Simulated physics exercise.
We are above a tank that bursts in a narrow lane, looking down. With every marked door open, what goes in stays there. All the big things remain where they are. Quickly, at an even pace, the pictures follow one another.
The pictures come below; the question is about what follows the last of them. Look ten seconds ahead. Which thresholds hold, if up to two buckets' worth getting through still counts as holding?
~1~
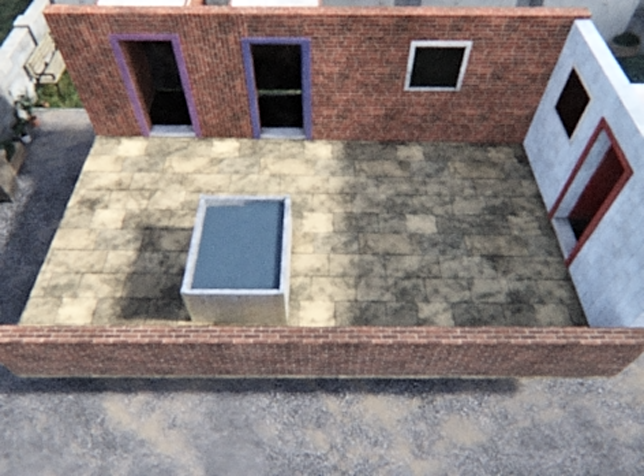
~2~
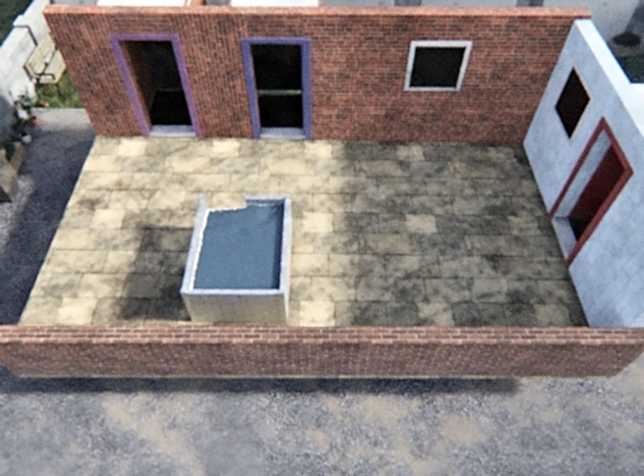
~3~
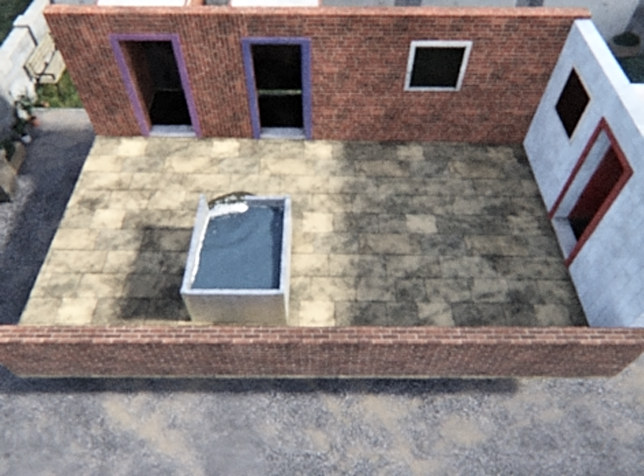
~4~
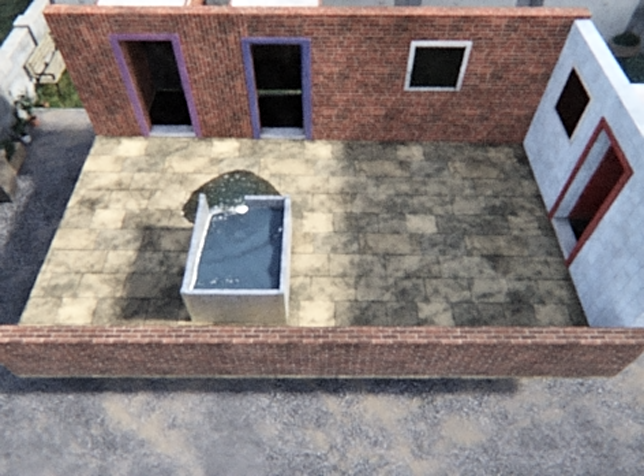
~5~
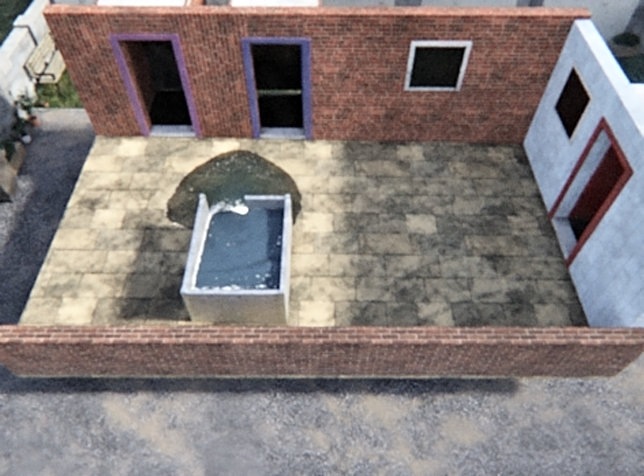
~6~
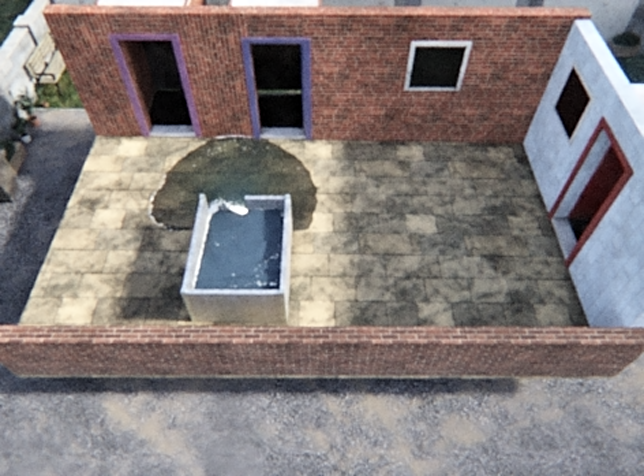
The blue door does not hold; the red door holds; the purple door does not hold.
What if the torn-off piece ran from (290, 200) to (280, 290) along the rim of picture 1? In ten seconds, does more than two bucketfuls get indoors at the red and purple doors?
In brief, the red door exceeds the mark and the purple door remains below.
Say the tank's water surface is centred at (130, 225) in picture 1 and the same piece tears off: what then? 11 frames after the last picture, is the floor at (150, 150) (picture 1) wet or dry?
Outcome at that point: Waterlogged.
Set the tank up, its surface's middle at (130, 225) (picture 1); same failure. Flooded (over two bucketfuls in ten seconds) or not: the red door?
Well, the red door door remains within bounds here.
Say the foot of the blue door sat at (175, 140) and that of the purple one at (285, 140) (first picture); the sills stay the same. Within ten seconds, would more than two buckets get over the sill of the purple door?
Here the purple door crosses the line.
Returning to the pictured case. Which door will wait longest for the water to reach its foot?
The one in red.
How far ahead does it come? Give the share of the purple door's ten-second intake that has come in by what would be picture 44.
Estimate: Some 100 per cent.
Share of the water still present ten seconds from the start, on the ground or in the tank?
About 64 per cent.
A moment on, water covers 20 % of the floor; the blue door over two buckets in, the red door not reached, the purple door under two buckets in.
Next, water covers 25 % of the floor; the blue door over two buckets in, the red door not reached, the purple door over two buckets in.
Then, water covers 35 % of the floor; the blue door far over two buckets in, the red door not reached, the purple door over two buckets in.
Later, water covers 45 % of the floor; the blue door far over two buckets in, the red door wet at the sill, nothing in, the purple door over two buckets in.
In the end, water covers 55 % of the floor; the blue door far over two buckets in, the red door wet at the sill, nothing in, the purple door over two buckets in.
